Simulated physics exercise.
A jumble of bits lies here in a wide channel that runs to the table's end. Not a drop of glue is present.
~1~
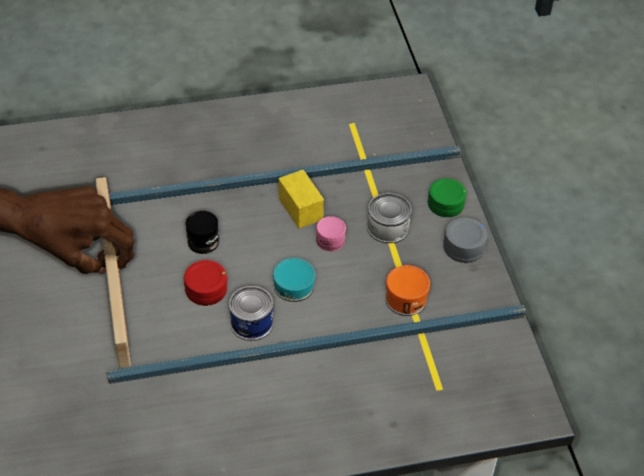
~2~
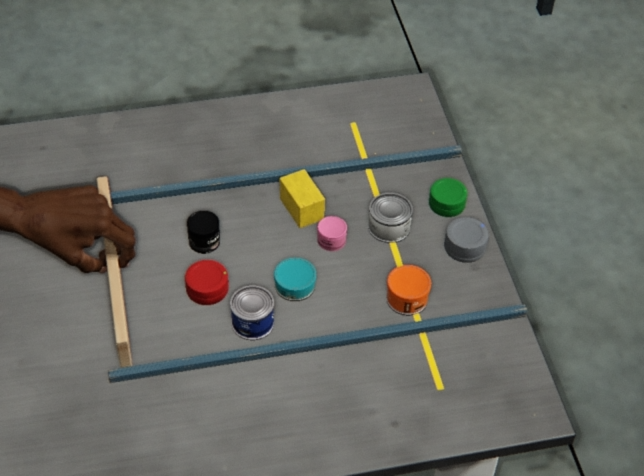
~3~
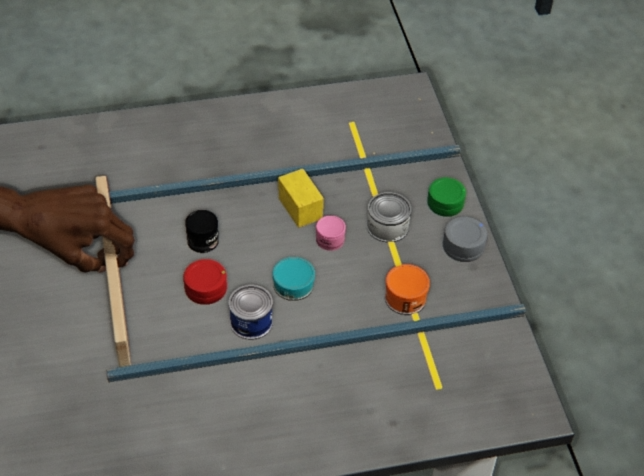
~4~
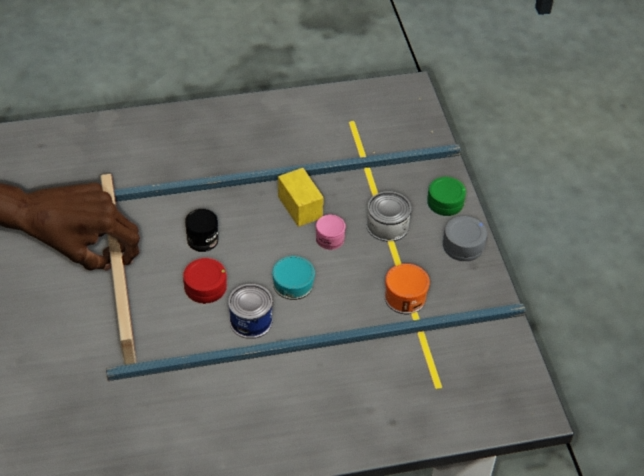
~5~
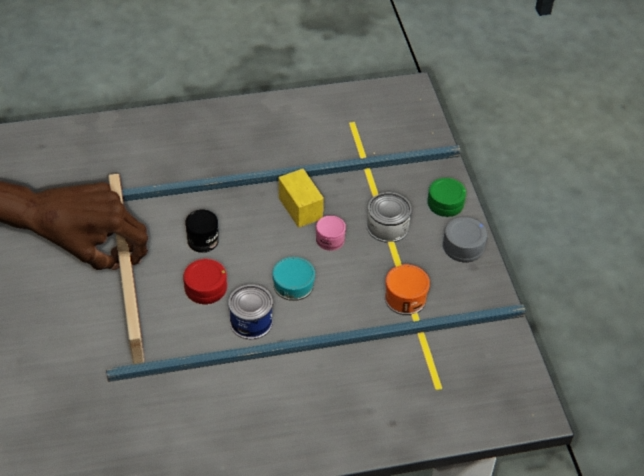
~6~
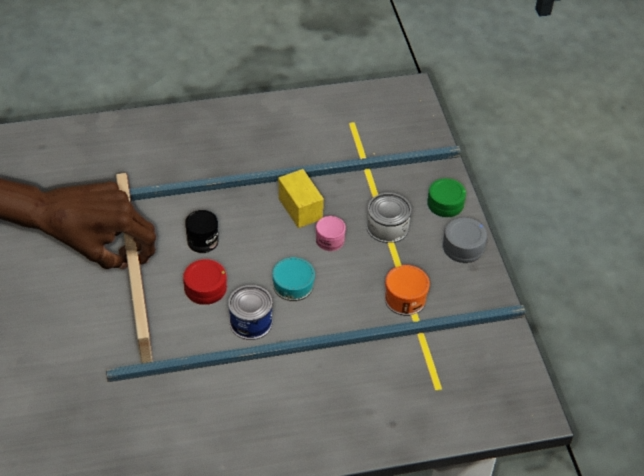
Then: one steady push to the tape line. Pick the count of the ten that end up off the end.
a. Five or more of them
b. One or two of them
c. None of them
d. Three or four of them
Option c: None of them.
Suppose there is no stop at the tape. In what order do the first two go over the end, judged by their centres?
The order is the green lid, then the grey lid.
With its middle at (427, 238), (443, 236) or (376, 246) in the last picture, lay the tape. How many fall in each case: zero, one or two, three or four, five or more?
First just one or two, then either three or four, then none at all.
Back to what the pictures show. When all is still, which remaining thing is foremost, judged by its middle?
Foremost one: Green lid.
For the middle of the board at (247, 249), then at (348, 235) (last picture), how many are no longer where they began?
Tally at point one: 4; at point two: 8.
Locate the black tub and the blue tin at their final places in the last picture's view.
Okay, so first (396, 201), and next (429, 283).
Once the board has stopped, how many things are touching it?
It's 4.
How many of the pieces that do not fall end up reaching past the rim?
It's 1.
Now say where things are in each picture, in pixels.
In the first picture, grey lid (465, 240); green lid (447, 198); white tin (389, 218); board (113, 270); tape (392, 244).
In the second picture, green lid (448, 197); blue tin (253, 313).
In the third picture, white tin (389, 217); orange tin (407, 290).
In the fourth picture, grey lid (465, 239); turquoise pot (293, 278).
In the fifth picture, green lid (447, 197); board (126, 266).
In the sixth picture, grey lid (465, 240); green lid (447, 198); white tin (389, 218); board (133, 265); tape (391, 243).
A little later, none off yet; grey lid at rest near (465, 240); green lid at rest near (447, 198); white tin at rest near (389, 218).
When it is over, the number that fall off is zero.
